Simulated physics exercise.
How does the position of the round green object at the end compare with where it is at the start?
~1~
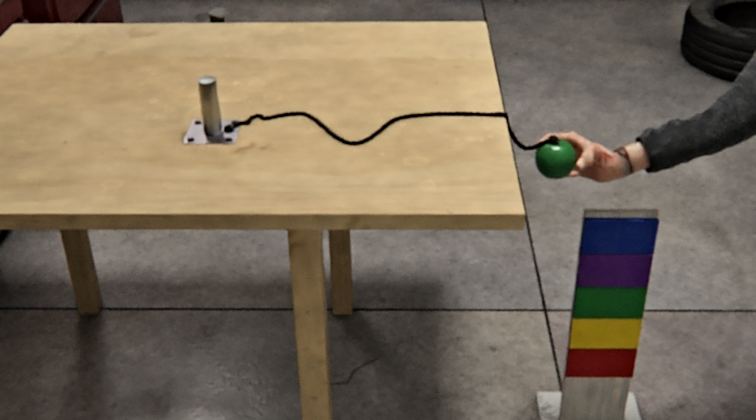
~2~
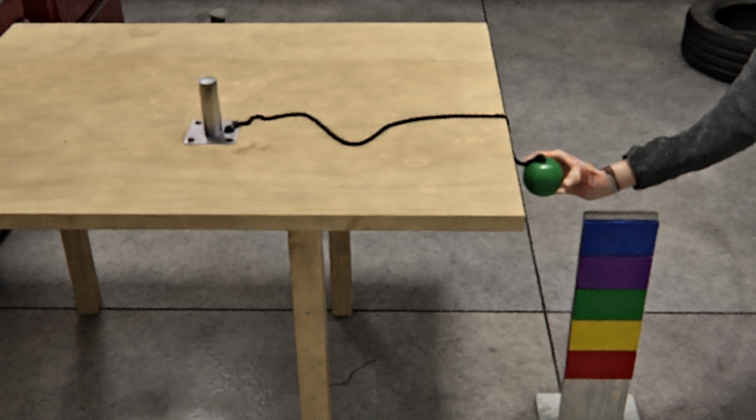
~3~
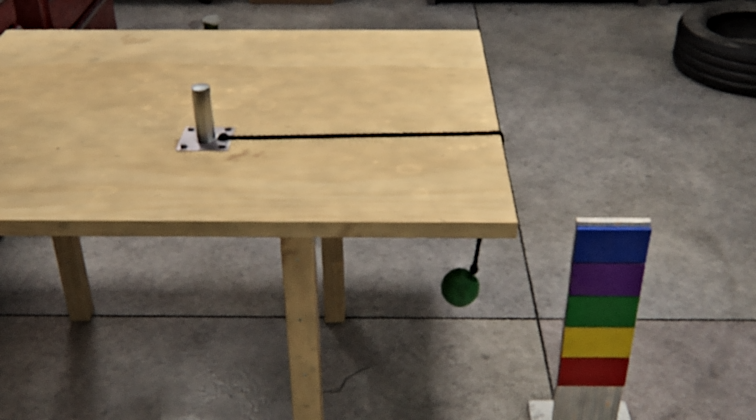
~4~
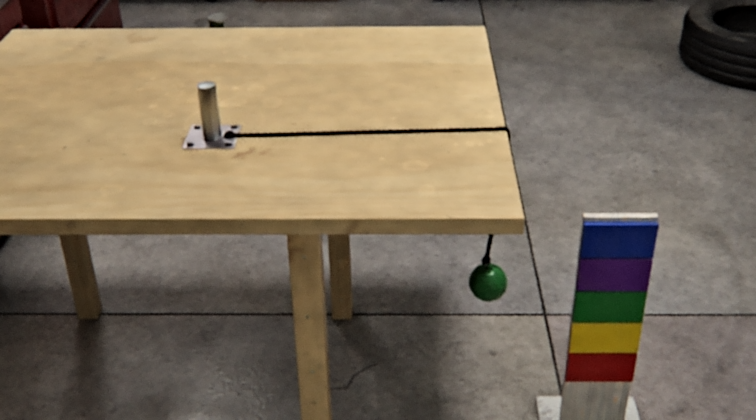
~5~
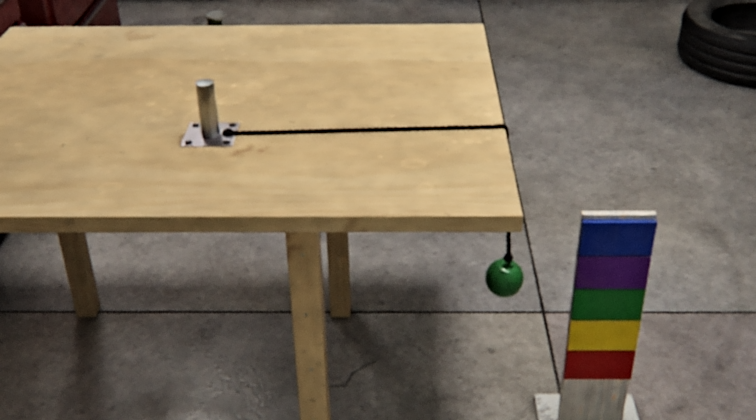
At the start it is held in a hand out past the right edge of the bench, higher than the top of the coloured board. At the end it hangs from the cord, lower and a little farther left, level with the purple band.
